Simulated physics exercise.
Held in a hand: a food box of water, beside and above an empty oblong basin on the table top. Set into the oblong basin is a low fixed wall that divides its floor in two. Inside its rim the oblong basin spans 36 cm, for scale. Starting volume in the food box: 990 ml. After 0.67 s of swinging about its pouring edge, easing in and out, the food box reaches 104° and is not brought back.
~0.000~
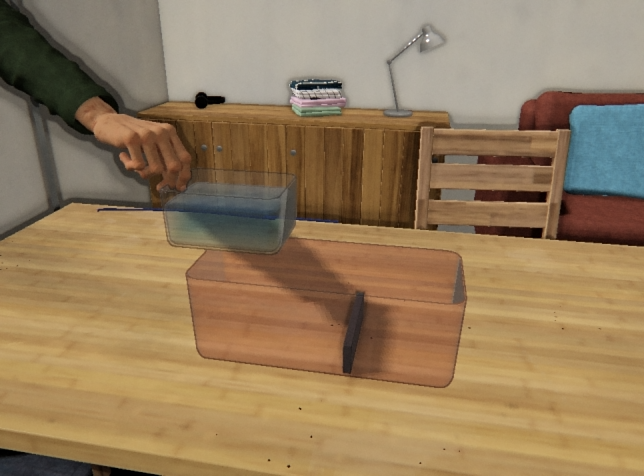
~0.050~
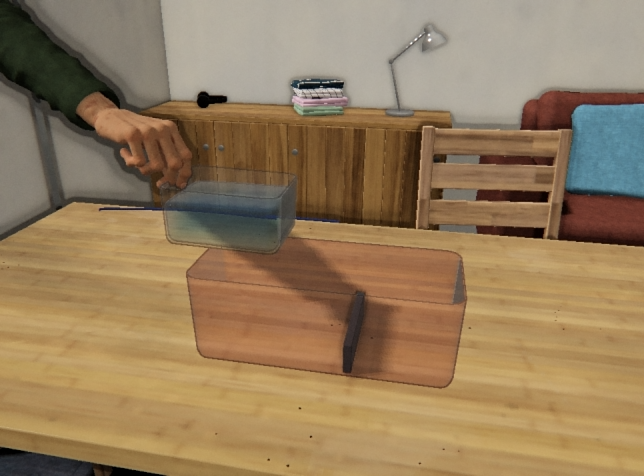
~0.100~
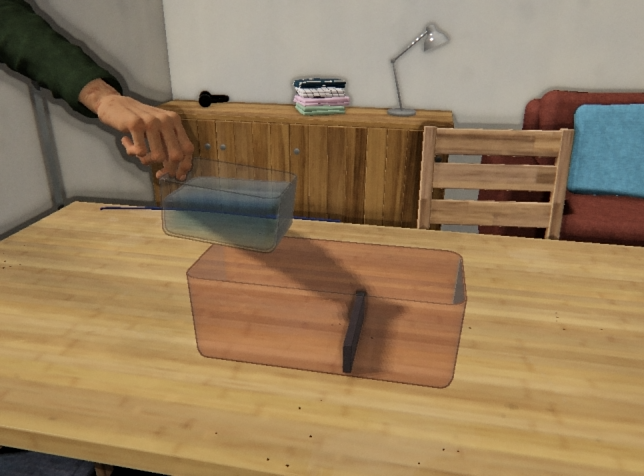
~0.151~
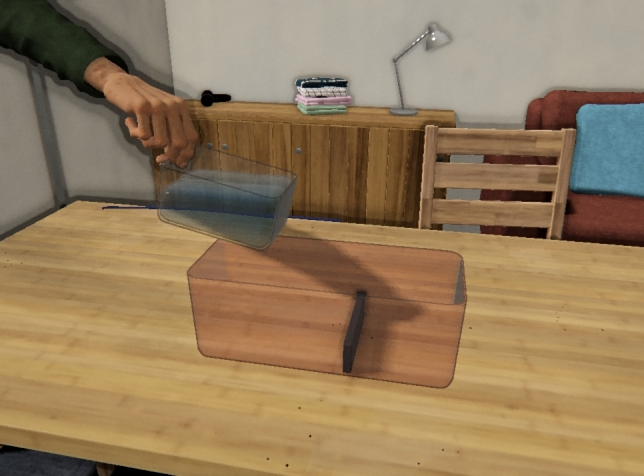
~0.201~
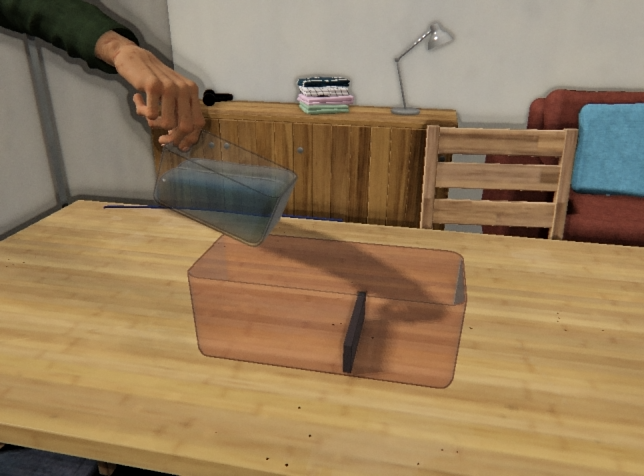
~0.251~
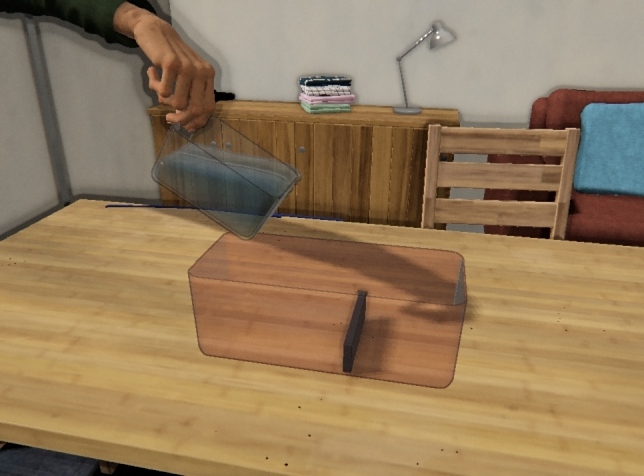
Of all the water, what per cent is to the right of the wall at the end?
I would say 61 percent.
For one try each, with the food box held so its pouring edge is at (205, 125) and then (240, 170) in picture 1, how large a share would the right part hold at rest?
15 in a hundred, followed by 25 in a hundred.
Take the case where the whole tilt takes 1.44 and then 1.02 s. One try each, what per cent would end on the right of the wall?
I'd expect close to 60 per cent and then close to 65 per cent.
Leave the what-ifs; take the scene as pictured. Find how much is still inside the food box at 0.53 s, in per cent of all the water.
About 36 per cent.
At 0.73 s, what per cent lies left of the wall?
Reading: Approx. 8 per cent.
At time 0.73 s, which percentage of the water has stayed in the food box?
About 3 % is still there.
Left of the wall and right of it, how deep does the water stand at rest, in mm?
The left side settles near 10 mm and the right side near 30 mm.
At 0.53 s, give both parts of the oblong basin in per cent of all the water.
About 6 left, 7 right.
Then, 0.53 s in, the tilt is 93° and 36 per cent is still to pour, 6 is left of the wall and 7 right of it.
Then, 0.73 s in, the tilt is 104° and 3 per cent is still to pour, 8 is left of the wall and 76 right of it.
Then, 0.94 s in, the tilt is 104° and 0 per cent is still to pour, 20 is left of the wall and 58 right of it.
Then, 1.17 s in, the tilt is 104° and 0 per cent is still to pour, 29 is left of the wall and 63 right of it.
Finally, 32 per cent lies left of the wall, 61 right of it and 7 outside.
